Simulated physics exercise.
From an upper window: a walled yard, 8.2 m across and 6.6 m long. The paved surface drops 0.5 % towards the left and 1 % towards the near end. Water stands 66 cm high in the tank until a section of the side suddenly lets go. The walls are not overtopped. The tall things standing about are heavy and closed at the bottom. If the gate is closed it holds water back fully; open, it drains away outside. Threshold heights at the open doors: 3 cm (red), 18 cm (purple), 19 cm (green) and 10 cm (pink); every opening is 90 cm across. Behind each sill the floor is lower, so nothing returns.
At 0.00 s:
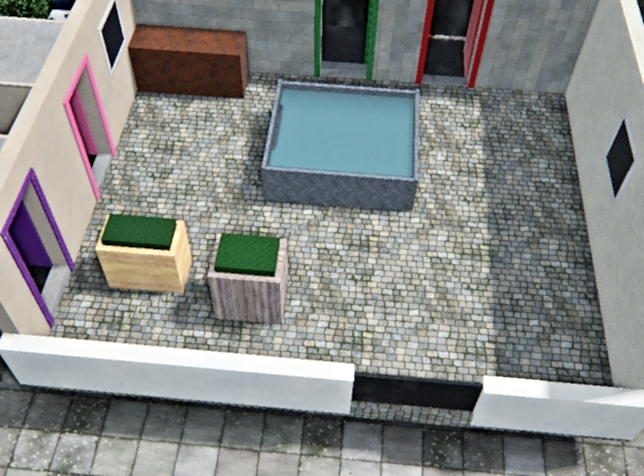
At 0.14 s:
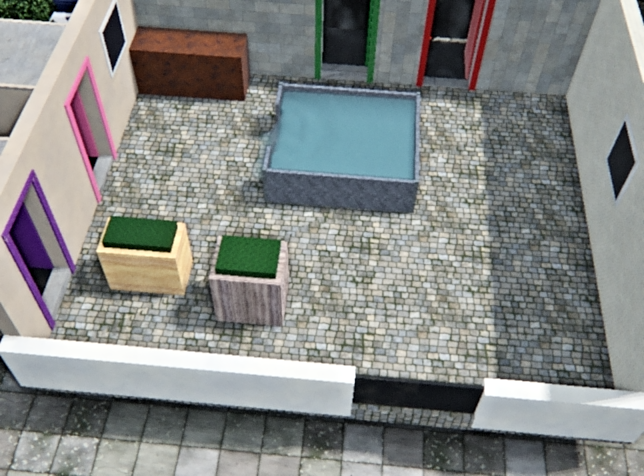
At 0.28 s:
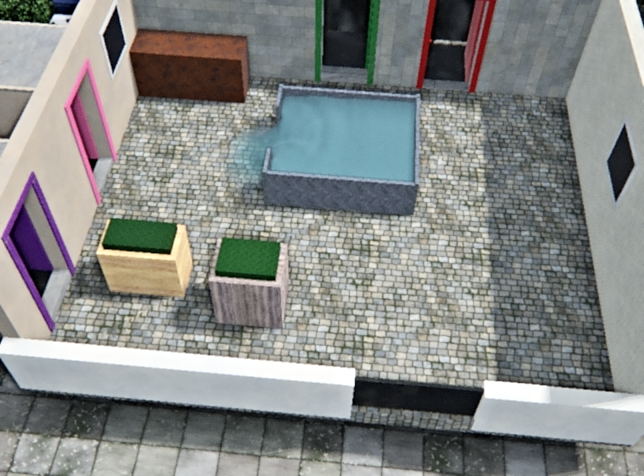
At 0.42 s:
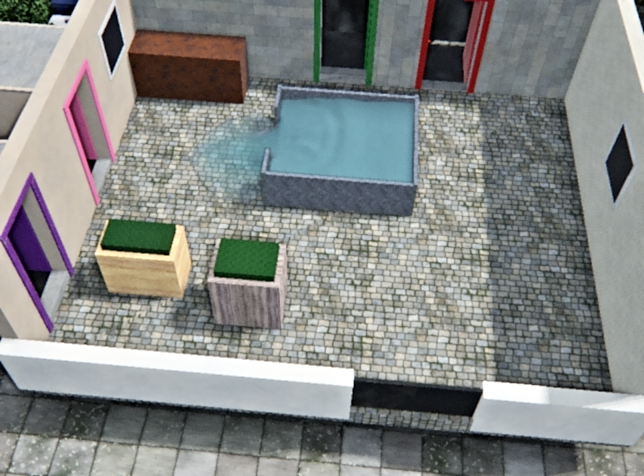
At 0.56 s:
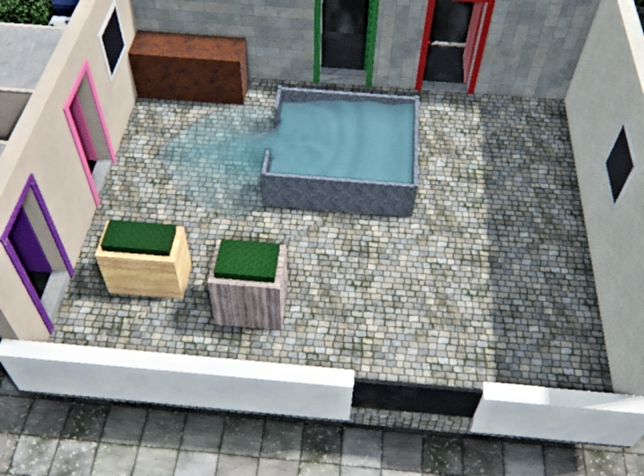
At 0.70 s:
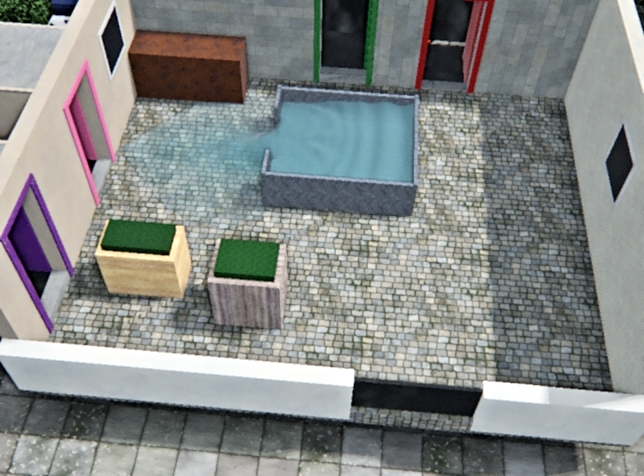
A blue-grey stone tank of blue water stands near the back wall of a cobbled, walled yard, seen from an upper window. Pink and purple doorways line the left wall, green and red ones the back, with a rusty-brown block behind and two green-topped boxes nearer. Water breaks out of the tank's left side and fans leftward across the cobbles, thinning, while ripples cross the tank.
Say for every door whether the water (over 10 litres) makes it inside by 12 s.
Within that time: At the red door it stays under the limit; at the purple door it stays under the limit; at the green door it stays under the limit; at the pink door it passes the limit.
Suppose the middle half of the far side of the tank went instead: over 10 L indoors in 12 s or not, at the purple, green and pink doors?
Then: Purple under, green over, pink under.
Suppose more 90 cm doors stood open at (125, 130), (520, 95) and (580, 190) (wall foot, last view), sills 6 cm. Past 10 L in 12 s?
In that order: Above, under, not over.
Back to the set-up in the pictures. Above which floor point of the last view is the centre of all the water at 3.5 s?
Around (255, 173).
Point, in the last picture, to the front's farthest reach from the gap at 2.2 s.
Near (50, 335).
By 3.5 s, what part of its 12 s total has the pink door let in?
About 60 per cent.
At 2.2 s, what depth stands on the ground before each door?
In cm: Red 0, purple 8, green 0, pink 28.
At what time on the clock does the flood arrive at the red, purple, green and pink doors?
Arrival: Red 6.5 s, purple 2.0 s, green 3.6 s, pink 0.9 s.
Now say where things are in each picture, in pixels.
The tank at (344, 131) is whole and still, 66 cm deep, in the first frame.
The front is at (270, 133), 0.6 m from the gap at (276, 147); 0.2 m2 of floor is under water; 66 cm left at the back of the tank, in the second frame.
The front is at (236, 140), 0.9 m from the gap at (276, 150); 0.9 m2 of floor is under water; 66 cm left at the back of the tank, in the third frame.
Water pours out at (275, 151) and has run 1.4 m, to (197, 157); typically 7 cm deep outside, 66 cm at the tank's back, in the fourth frame.
Water pours out at (275, 151) and has run 2.0 m, to (167, 146); typically 5 cm deep outside, 66 cm at the tank's back, in the fifth frame.
Water pours out at (275, 150) and has run 2.6 m, to (134, 143); typically 4 cm deep outside, 61 cm at the tank's back, in the sixth frame.
After 1.4 s water covers 20 % of the floor and is deepest (41 cm) near (134, 104); red door not reached, purple door not reached, green door not reached, pink door 22 cm at the sill, 21 L in.
After 2.2 s water covers 20 % of the floor and is deepest (40 cm) near (144, 79); red door not reached, purple door 8 cm at the sill, 0 L in, green door not reached, pink door 28 cm at the sill, 95 L in.
After 3.5 s water covers 30 % of the floor and is deepest (26 cm) near (43, 357); red door not reached, purple door 11 cm at the sill, 0 L in, green door not reached, pink door 23 cm at the sill, 198 L in.
After 7.0 s water covers 65 % of the floor and is deepest (22 cm) near (39, 368); red door 2 cm at the sill, 0 L in, purple door 11 cm at the sill, 0 L in, green door 4 cm at the sill, 0 L in, pink door 15 cm at the sill, 295 L in.
After 12.0 s water covers 95 % of the floor and is deepest (15 cm) near (39, 368); red door 3 cm at the sill, 0 L in, purple door 10 cm at the sill, 0 L in, green door 4 cm at the sill, 0 L in, pink door 11 cm at the sill, 318 L in.
